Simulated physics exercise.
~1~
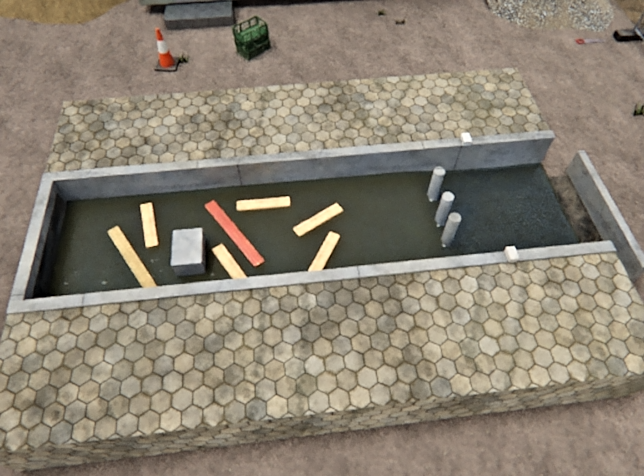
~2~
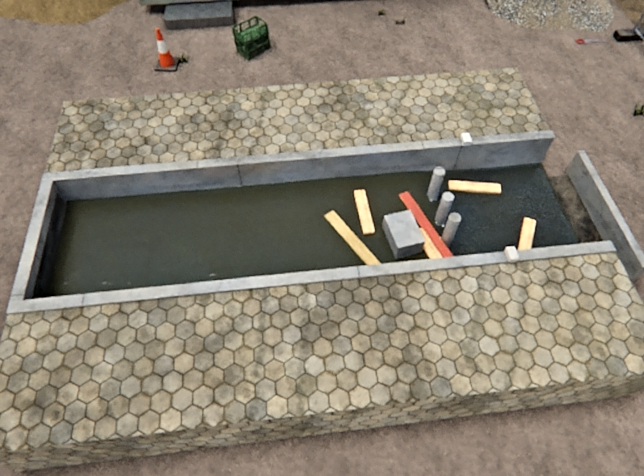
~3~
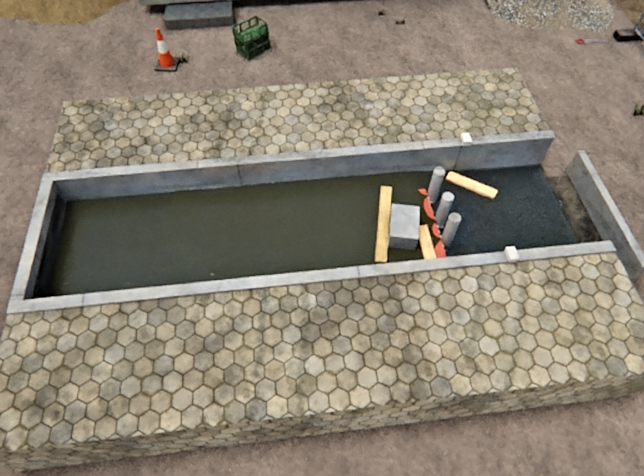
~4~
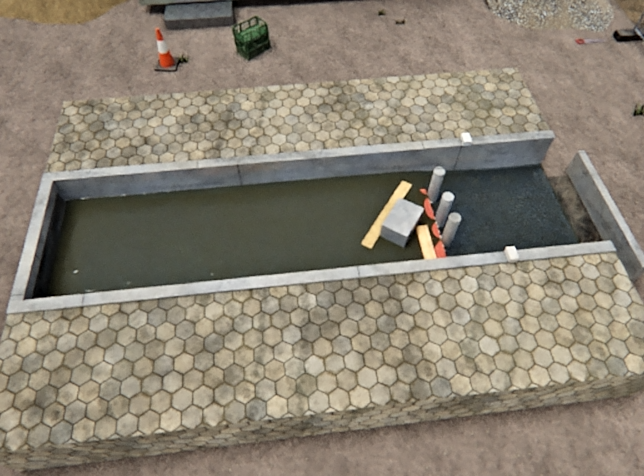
A red plank, six pale yellow boards and a grey block float in the left and middle of a walled channel of dark water, seen from above between banks of hexagonal paving. They drift right towards three grey posts standing near white marks on the banks. The red plank and the block reach the posts, while some yellow boards pass beyond them. The red plank then settles along the row of posts, with the block and two yellow boards close by. The last board beyond the posts disappears, and the red plank stays caught there, short of the marks.
